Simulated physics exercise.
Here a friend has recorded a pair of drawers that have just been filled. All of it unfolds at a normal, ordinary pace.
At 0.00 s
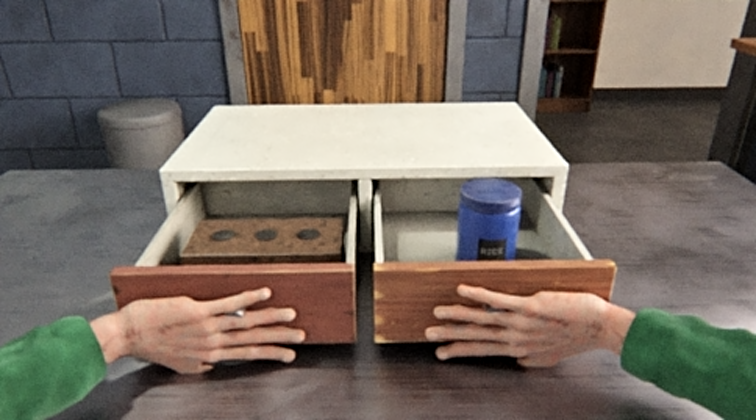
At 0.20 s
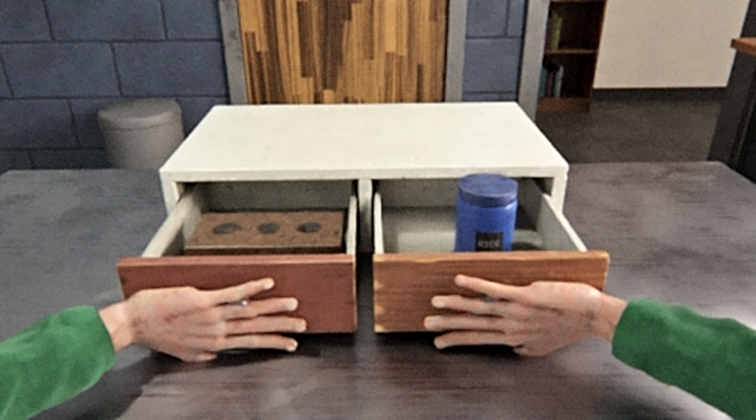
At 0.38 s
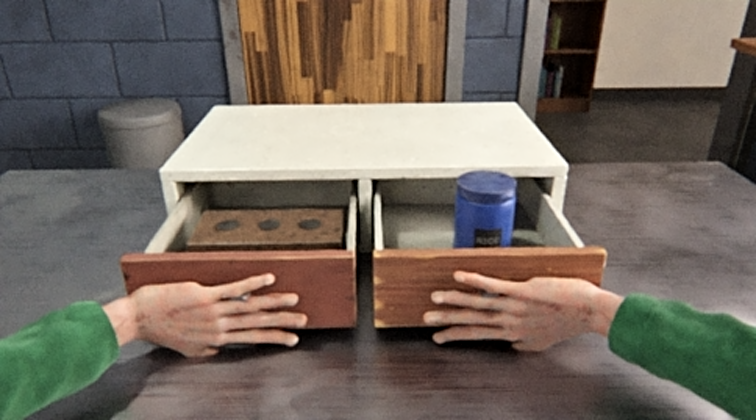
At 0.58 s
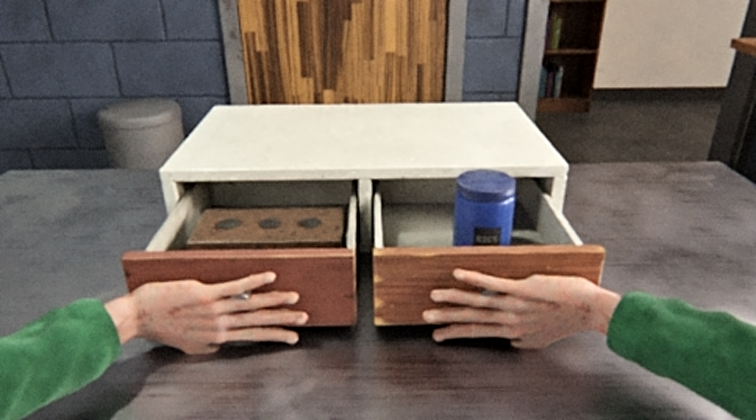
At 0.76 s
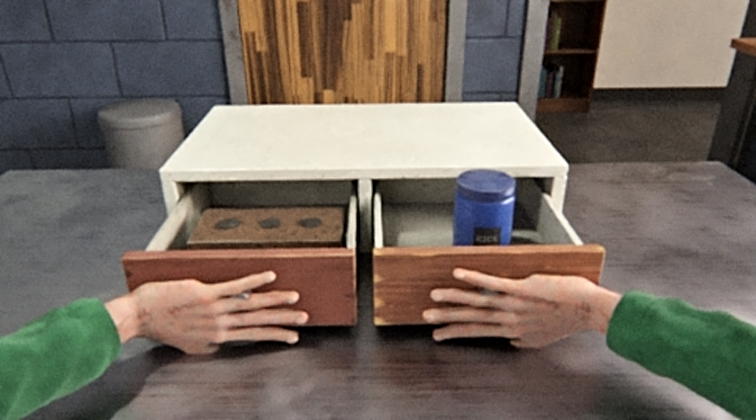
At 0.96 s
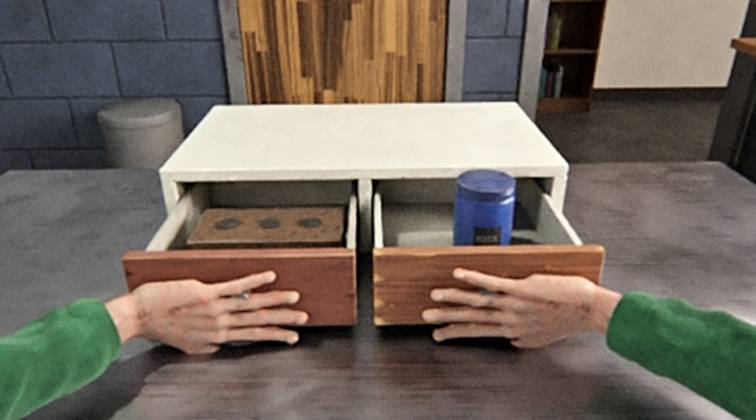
To begin with, two hands in green sleeves rest against the fronts of two wide-open drawers in a white chest, a brown brick in the left and a blue jar in the right. The hands push both drawers inward slightly together, then hands and drawers stay nearly still, both drawers still wide open.
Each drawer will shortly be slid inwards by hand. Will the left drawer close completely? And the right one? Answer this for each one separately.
At the end, the left drawer sinks fully in. The right drawer gets caught.
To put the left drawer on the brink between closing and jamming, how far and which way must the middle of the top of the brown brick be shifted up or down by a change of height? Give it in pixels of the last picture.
Roughly 24 pixels upward.
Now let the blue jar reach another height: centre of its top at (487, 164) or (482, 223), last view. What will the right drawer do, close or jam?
Well, the right drawer fails to shut the first time and fits fully in the second.
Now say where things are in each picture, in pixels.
Left drawer (260, 242) wide open; right drawer (470, 239) wide open; blue jar (487, 229), in the first picture.
Right drawer (468, 232) wide open; brown brick (270, 247), in the second picture.
Left drawer (264, 232) wide open; chest (366, 170), in the third picture.
Right drawer (466, 228) wide open; blue jar (483, 218), in the fourth picture.
Left drawer (264, 231) wide open; brown brick (272, 242), in the fifth picture.
Left drawer (264, 230) wide open; right drawer (466, 228) wide open; chest (366, 170), in the sixth picture.
By 1.42 s, left drawer about half in; right drawer about half in.
When it is over (2.8 s), the left drawer goes all the way in; the right drawer will not close.
